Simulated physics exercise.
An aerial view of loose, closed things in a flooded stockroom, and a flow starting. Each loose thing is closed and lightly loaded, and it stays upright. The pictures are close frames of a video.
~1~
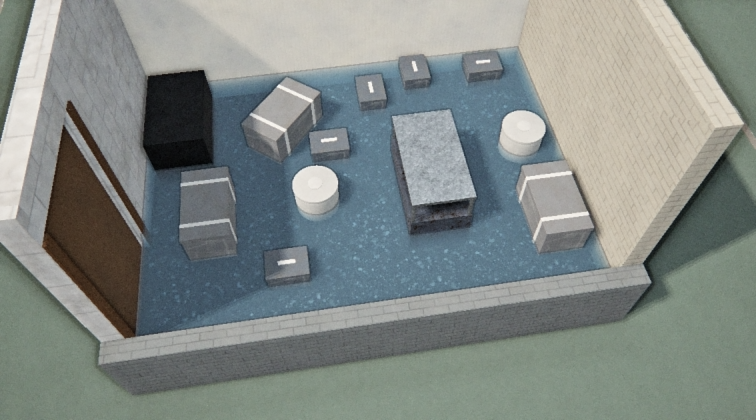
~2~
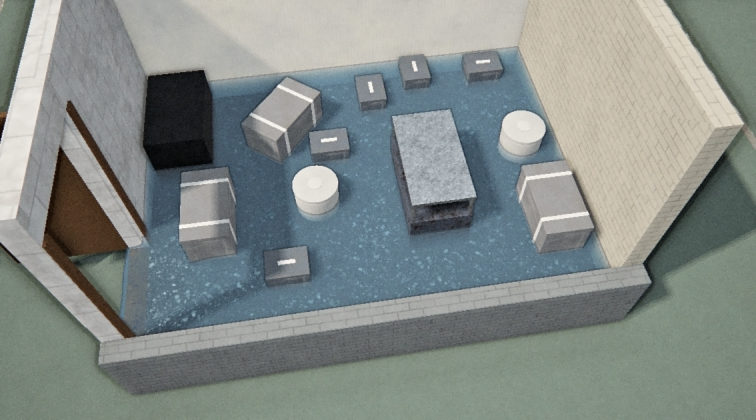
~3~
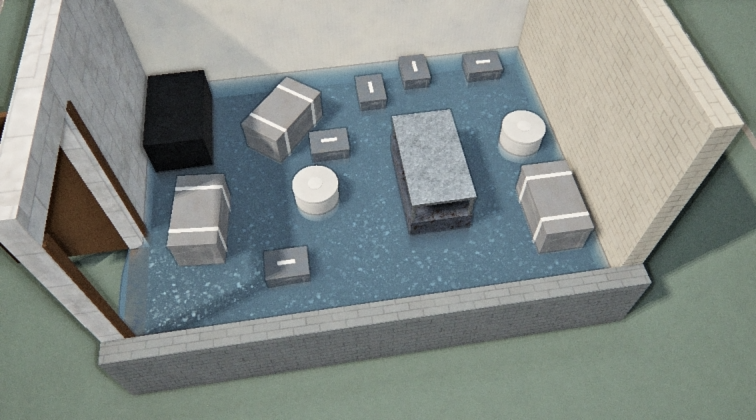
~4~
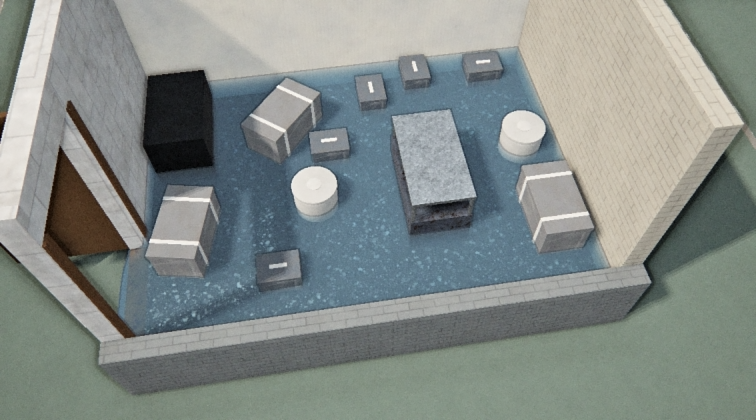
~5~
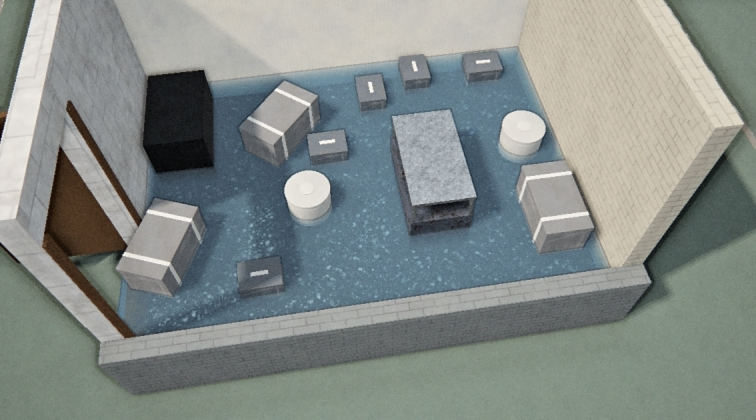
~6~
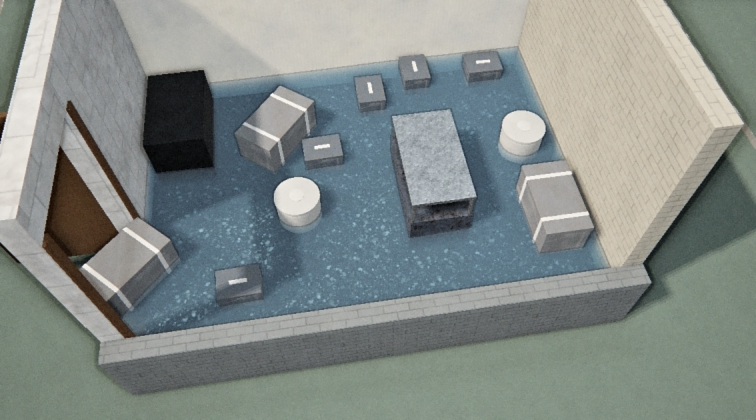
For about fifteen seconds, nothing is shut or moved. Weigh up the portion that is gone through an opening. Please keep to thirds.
Keeping to thirds, one to two thirds.
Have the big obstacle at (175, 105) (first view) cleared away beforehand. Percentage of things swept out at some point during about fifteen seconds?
Near 50 in a hundred.
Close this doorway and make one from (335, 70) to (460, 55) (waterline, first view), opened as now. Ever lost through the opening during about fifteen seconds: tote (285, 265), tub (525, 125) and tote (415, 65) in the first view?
Okay, so: Never exits for the first, makes it outside for the second, makes it outside for the third.
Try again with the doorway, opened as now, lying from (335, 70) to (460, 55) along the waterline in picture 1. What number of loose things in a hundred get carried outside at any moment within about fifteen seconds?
Near 90 in a hundred.
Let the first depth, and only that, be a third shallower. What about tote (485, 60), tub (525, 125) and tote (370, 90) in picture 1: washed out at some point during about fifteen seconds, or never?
Notes - A: Still there; B: Still there; C: Still there.
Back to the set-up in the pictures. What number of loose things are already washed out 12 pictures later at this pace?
That gives 4.
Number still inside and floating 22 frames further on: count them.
Tally at that point: 5.
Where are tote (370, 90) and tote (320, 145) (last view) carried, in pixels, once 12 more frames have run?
(303, 137) and (201, 251), roughly.
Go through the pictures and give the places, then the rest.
A trunk at (205, 202), afloat; a tote at (287, 263) floats; 0 of 10 have shifted, in the first frame.
A trunk at (204, 203), afloat; a tote at (287, 263) floats; 0 of 10 have shifted, in the second frame.
A trunk at (196, 208) floats, close to its start; a tote at (286, 263) floats; 1 of 10 have shifted, in the third frame.
A trunk at (180, 220), afloat, close to its start; a tote at (278, 266) floats, close to its start; 2 of 10 have shifted, in the fourth frame.
A trunk at (158, 237), afloat, a stride from its start; a tote at (260, 274) floats, close to its start; 3 of 10 have shifted, in the fifth frame.
A trunk at (121, 259), afloat, a stride from its start; a tote at (238, 282), afloat, a stride from its start; 5 of 10 have shifted, in the sixth frame.
A moment on, 1 of 10 are out; 9 afloat.
Next, 4 of 10 are out; 6 afloat.
Later, 5 of 10 are out; 5 afloat.
In the end, 6 of 10 are out; 3 afloat.
